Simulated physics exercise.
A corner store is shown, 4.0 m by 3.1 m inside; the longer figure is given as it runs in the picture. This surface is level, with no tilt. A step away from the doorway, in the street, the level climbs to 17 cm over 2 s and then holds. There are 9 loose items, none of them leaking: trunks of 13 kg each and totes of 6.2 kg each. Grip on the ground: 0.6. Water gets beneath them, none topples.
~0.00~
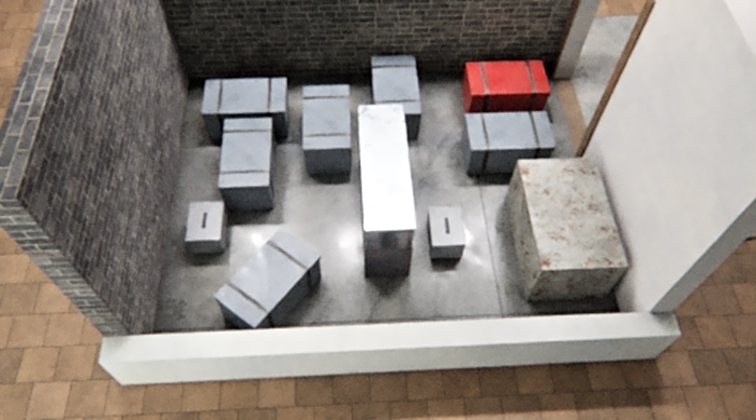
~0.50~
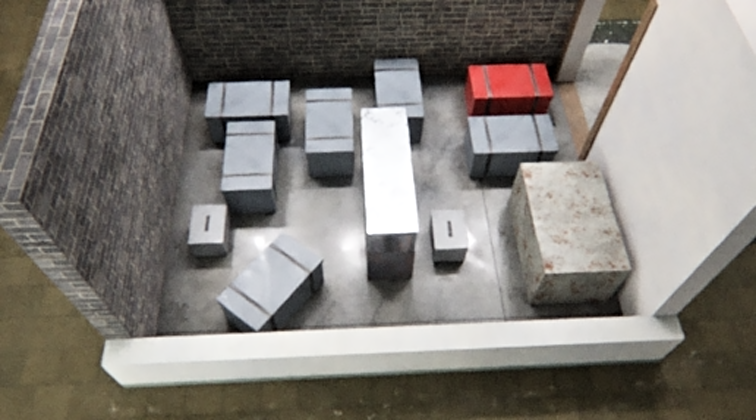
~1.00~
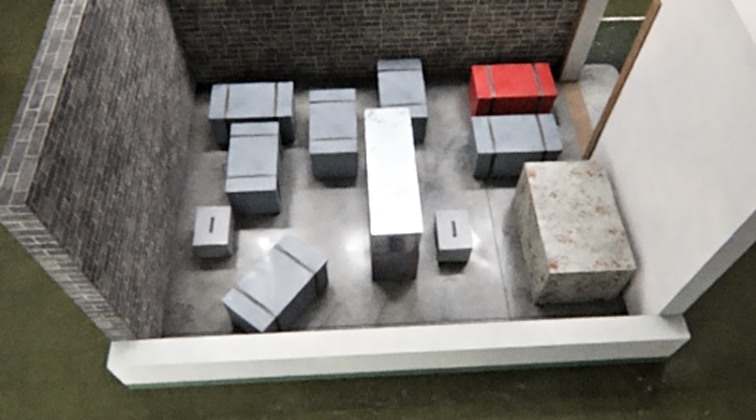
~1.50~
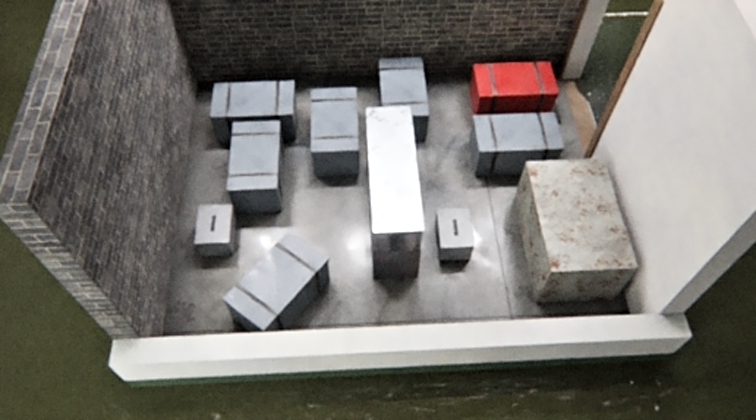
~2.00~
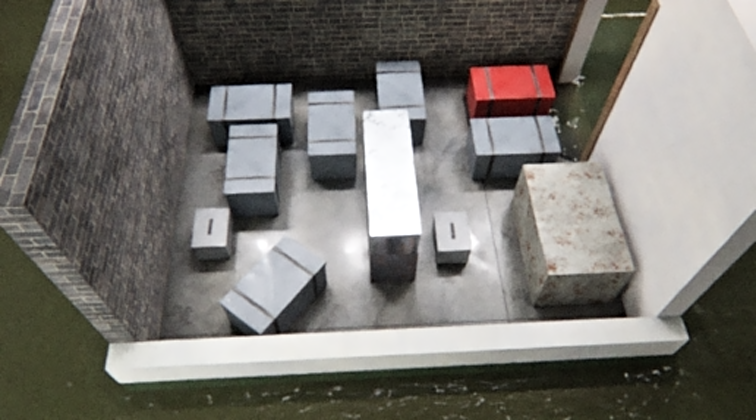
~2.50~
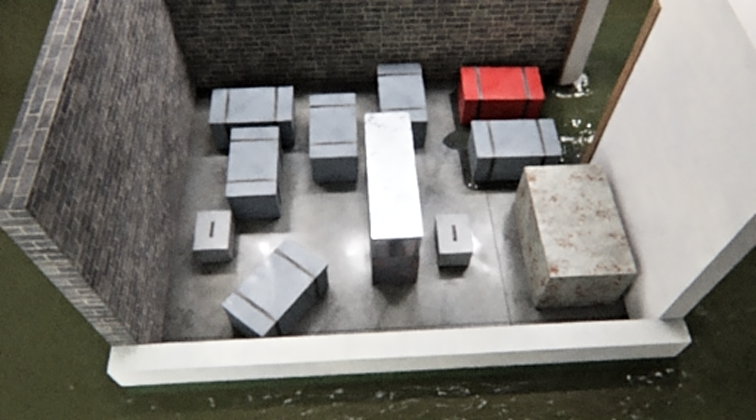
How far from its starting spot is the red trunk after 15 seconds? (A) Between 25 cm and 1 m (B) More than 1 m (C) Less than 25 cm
More than 1 m (B).
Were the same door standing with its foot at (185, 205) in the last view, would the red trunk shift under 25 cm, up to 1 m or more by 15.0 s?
Outcome: The red trunk moves only slightly.
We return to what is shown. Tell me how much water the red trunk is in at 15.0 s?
I'd say around 13 cm.
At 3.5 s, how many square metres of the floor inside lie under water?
Roughly 4.0 m2.
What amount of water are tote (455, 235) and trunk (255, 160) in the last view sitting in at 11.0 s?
First roughly 9 cm, second roughly 12 cm.
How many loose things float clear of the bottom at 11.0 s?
Total: 9.
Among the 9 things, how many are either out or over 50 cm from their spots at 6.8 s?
4 of them.
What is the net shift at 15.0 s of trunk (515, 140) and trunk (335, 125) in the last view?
Shifts: 80 cm / 80 cm.
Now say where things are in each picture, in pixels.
The first picture shows the red trunk at (508, 77), on the bottom; 0.0 m2 under water; 0 of 9 have shifted.
The second picture shows the red trunk at (510, 80), on the bottom; 0.0 m2 under water; 0 of 9 have shifted.
The third picture shows the red trunk at (514, 80) rests on the ground; water covers 0.0 m2; 0 of 9 have shifted.
The fourth picture shows the red trunk at (516, 78) rests on the ground; 0.0 m2 under water; 0 of 9 have shifted.
The fifth picture shows the red trunk at (512, 82), on the bottom; 0.3 m2 under water; 0 of 9 have shifted.
The sixth picture shows the red trunk at (502, 83), on the bottom, 12 cm from its start; 0.9 m2 under water; 1 of 9 have shifted.
After 3.5 s the red trunk is near (450, 70), 0.7 m from its start, afloat; 1 afloat.
After 6.8 s the red trunk is near (366, 73), 1.5 m from its start, afloat; 6 afloat.
After 11.0 s the red trunk is near (293, 109), 2.3 m from its start, afloat; 9 afloat.
After 15.0 s the red trunk is near (302, 111), 2.2 m from its start, afloat; 9 afloat.
